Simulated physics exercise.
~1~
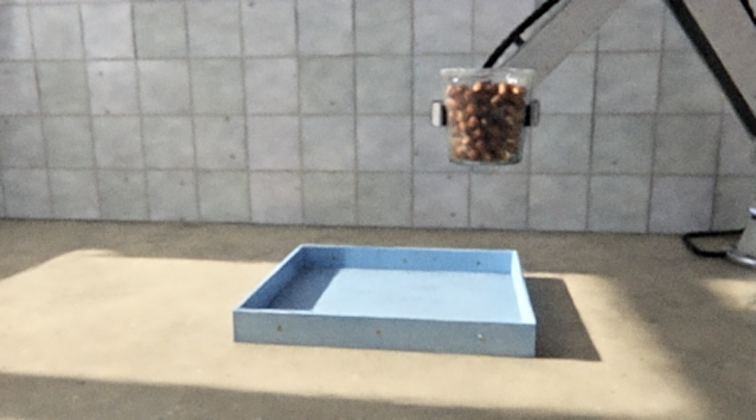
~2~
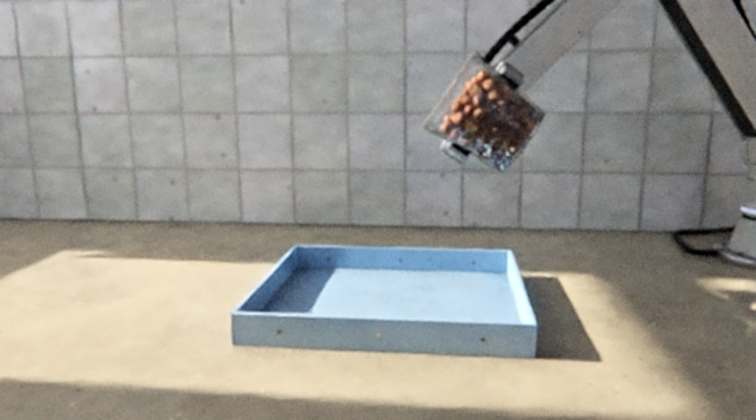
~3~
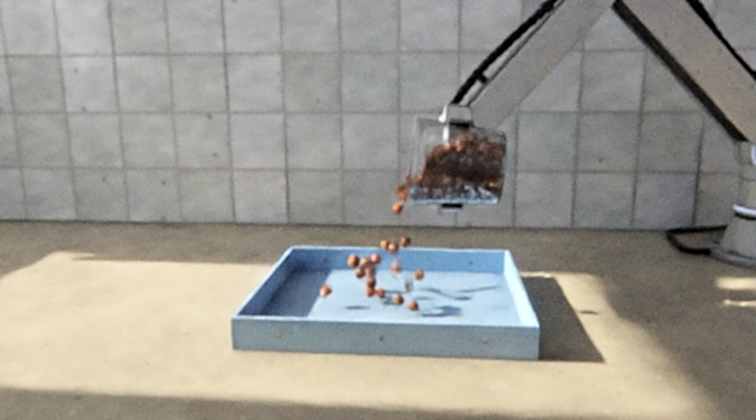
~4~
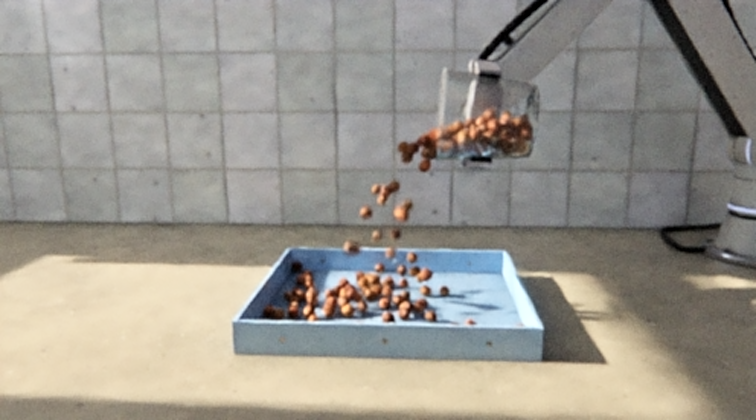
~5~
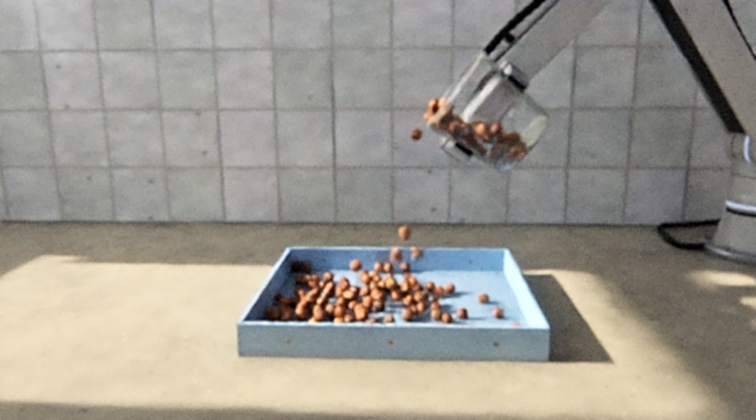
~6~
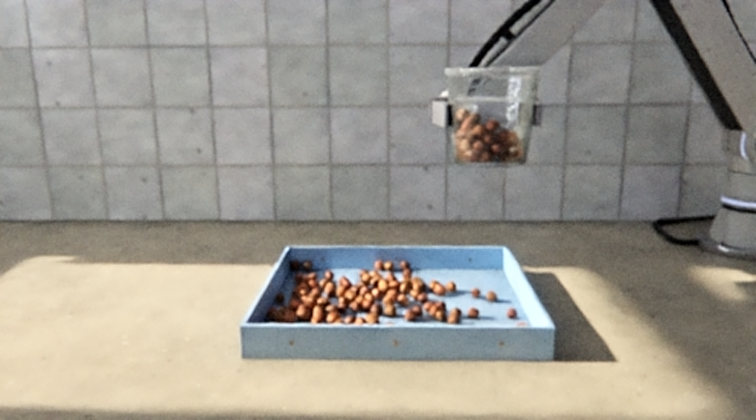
Above a blue tray, a robot arm tips hazelnuts from a clear cup, then rights it part-full.
